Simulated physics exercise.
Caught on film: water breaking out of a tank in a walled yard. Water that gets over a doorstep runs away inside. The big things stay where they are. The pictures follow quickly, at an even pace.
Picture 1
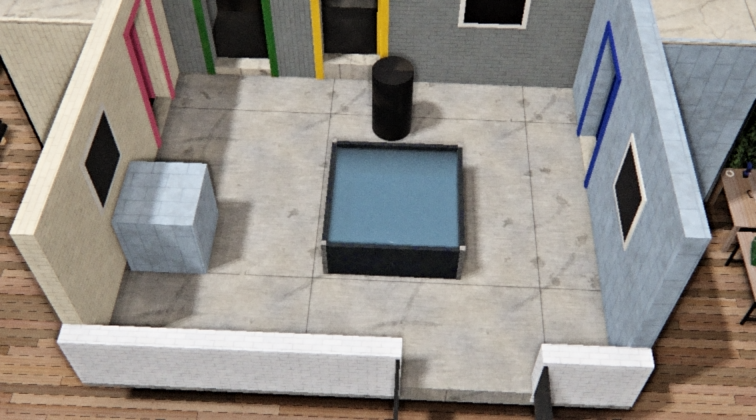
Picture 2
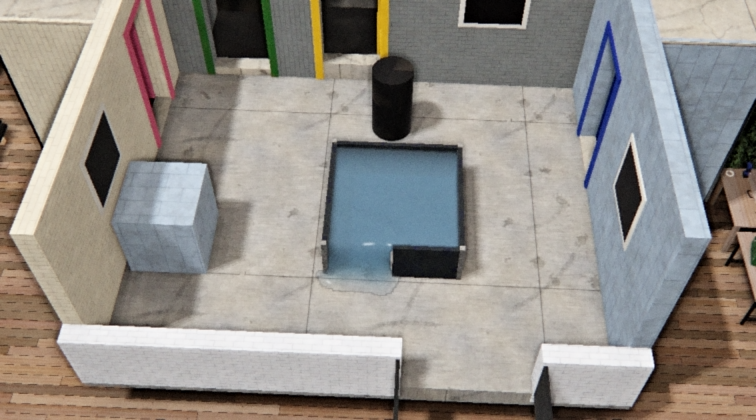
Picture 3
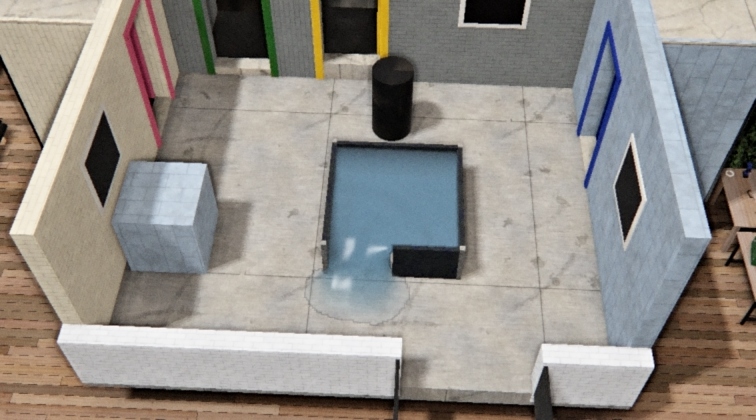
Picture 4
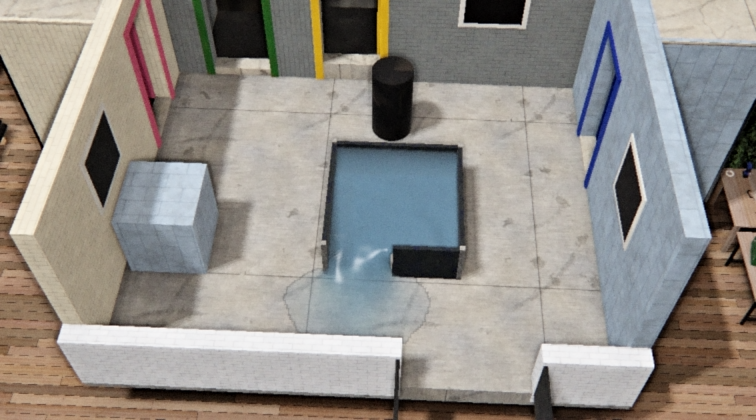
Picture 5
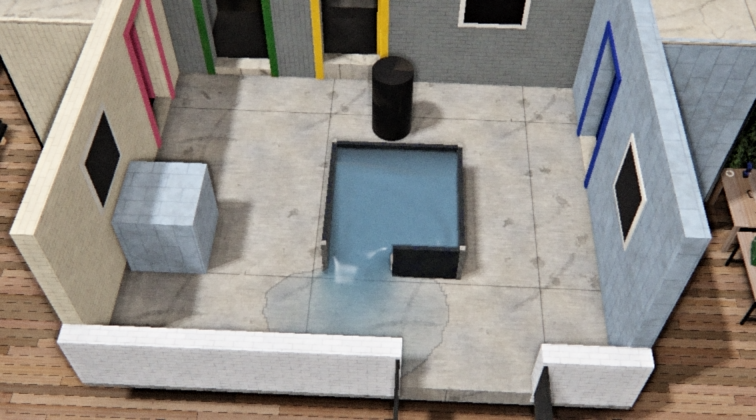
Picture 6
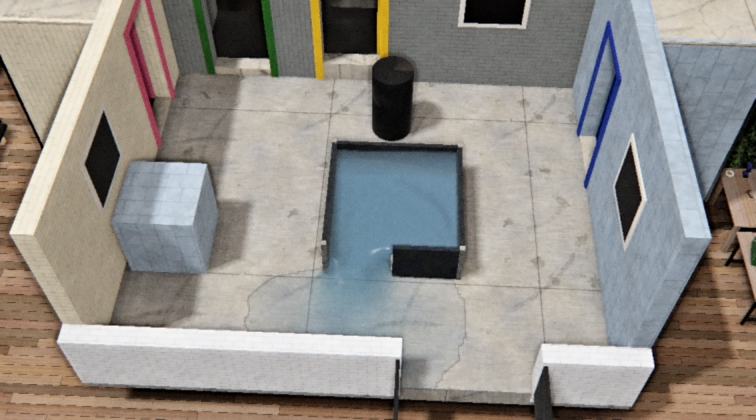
In a walled yard, water pours from a gap in a tank and spreads across the floor.
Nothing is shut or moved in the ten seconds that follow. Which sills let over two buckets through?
In the end: The blue door holds within the limit; the yellow door holds within the limit; the green door holds within the limit; the pink door holds within the limit.
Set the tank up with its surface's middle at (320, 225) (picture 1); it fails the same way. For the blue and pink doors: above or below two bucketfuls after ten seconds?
Blue takes less; pink holds.
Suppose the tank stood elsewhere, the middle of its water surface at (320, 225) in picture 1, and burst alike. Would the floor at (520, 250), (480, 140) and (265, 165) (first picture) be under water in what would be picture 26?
One after the other: Covered, free of water, clear.
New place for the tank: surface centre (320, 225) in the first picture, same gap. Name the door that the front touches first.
First comes the one in pink.
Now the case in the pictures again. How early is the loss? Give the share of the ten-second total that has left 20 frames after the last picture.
I make it 45 per cent.
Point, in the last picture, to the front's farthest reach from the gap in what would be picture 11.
Around (146, 356).
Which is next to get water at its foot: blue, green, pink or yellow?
The pink door.
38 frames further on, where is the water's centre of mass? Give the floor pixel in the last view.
Roughly at (340, 263).
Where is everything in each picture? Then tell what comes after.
In the first frame, the water tank at (395, 197) is whole and still.
In the second frame, the front is at (324, 278), out from the gap at (360, 264).
In the third frame, the front is at (381, 316), out from the gap at (360, 265).
In the fourth frame, the front is at a hidden place, out from the gap at (360, 265).
In the fifth frame, water pours out at (360, 265) and has run to a hidden place.
In the sixth frame, water pours out at (360, 264) and has run to a hidden place.
A moment on, water covers 15 % of the floor; the blue door not reached, the yellow door not reached, the green door not reached, the pink door not reached.
Next, water covers 25 % of the floor; the blue door not reached, the yellow door not reached, the green door not reached, the pink door not reached.
Then, water covers 35 % of the floor; the blue door not reached, the yellow door not reached, the green door not reached, the pink door wet at the sill, nothing in.
Later, water covers 60 % of the floor; the blue door wet at the sill, nothing in, the yellow door not reached, the green door wet at the sill, nothing in, the pink door wet at the sill, nothing in.
In the end, water covers 90 % of the floor; the blue door wet at the sill, nothing in, the yellow door wet at the sill, nothing in, the green door wet at the sill, nothing in, the pink door wet at the sill, nothing in.
